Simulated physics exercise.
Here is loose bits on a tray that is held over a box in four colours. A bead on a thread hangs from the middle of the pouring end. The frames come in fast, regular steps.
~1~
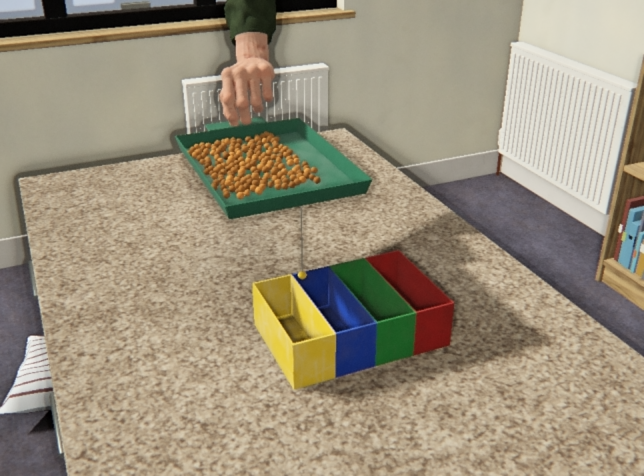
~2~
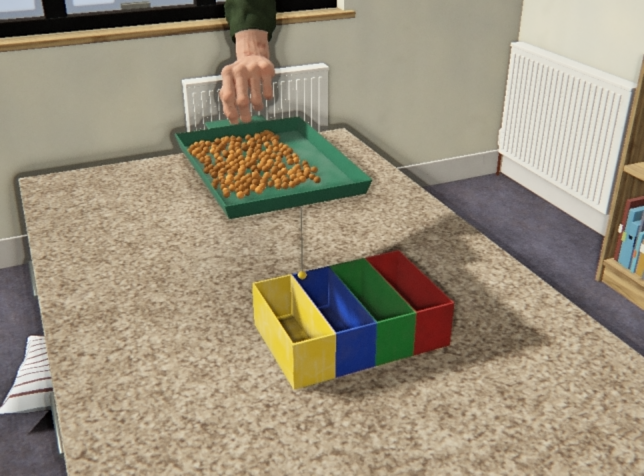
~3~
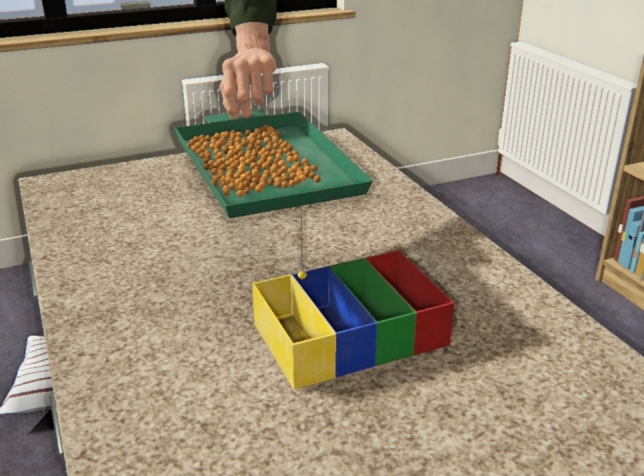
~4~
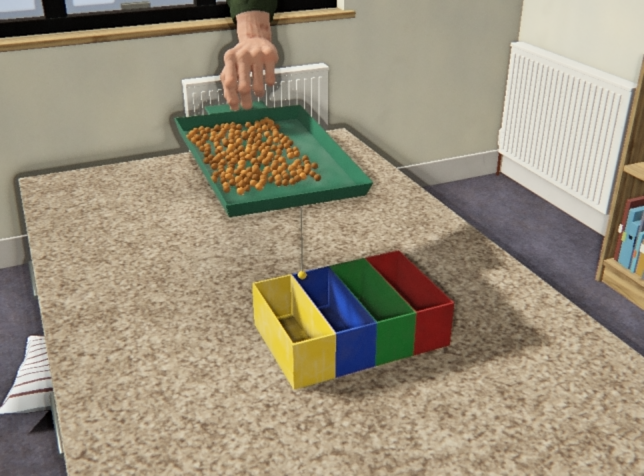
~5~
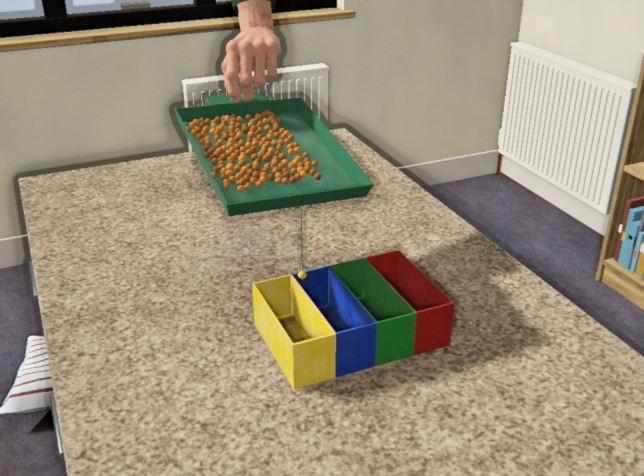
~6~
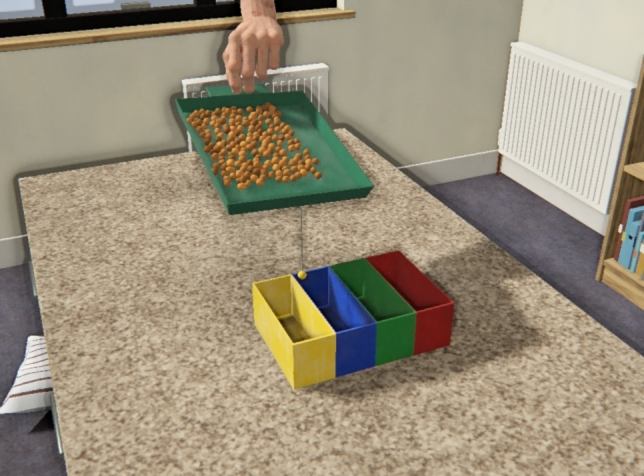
A hand gradually raises the back of a green tray of small orange-brown pieces.
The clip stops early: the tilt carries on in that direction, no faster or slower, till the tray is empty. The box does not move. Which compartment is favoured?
It favours the green compartment.
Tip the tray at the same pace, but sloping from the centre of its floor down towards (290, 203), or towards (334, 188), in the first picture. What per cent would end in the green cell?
Roughly 10 per cent, and 70 per cent.
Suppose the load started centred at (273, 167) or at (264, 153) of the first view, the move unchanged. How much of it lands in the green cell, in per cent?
The first gives 50 %, the second 60 %.
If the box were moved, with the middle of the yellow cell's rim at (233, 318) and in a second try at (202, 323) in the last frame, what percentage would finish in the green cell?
The first gives 20 %, the second 10 %.
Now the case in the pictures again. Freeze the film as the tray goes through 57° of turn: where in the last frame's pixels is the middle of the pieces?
Near (310, 171).
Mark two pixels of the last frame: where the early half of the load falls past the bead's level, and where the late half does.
First near (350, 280), later near (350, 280).
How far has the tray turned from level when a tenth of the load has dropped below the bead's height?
Roughly 100°.
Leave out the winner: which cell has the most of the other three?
Next in line is the cell in blue.
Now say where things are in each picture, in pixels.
In the first frame, corners of the pouring end (228, 204) and (366, 178), level; middle of the load (253, 164), roasted chickpeas; bead on its thread (302, 275); yellow cell (314, 357); blue cell (356, 346); green cell (395, 335); red cell (434, 325).
In the second frame, corners of the pouring end (229, 203) and (367, 179), level; middle of the load (253, 163).
In the third frame, corners of the pouring end (229, 203) and (367, 180), tipped barely, lowest at the right corner; middle of the load (253, 159).
In the fourth frame, corners of the pouring end (229, 202) and (367, 181), tipped a little, lowest at the right corner; middle of the load (254, 154).
In the fifth frame, corners of the pouring end (230, 201) and (368, 182), tipped a little, lowest at the right corner; middle of the load (254, 149).
In the sixth frame, corners of the pouring end (231, 201) and (368, 184), tipped a little, lowest at the right corner; middle of the load (255, 144); yellow cell (314, 357); blue cell (356, 346); green cell (395, 335); red cell (434, 325).
Just after the last frame, tray tipped steeply; almost all on the tray; just a few falling or outside the box.
A moment on, tray tipped right over; the larger part on the tray; just a few in the green cell; just a few in the blue cell; just a few in the yellow cell; just a few in the red cell; about a tenth falling or outside the box.
Further on, tray tipped past a quarter turn; roughly half in the green cell; roughly a third in the blue cell; about a tenth in the yellow cell; about a tenth in the red cell; just a few falling or outside the box.
When it is over, tray tipped past a quarter turn; roughly half in the green cell; roughly a third in the blue cell; about a tenth in the yellow cell; about a tenth in the red cell; just a few outside the box.
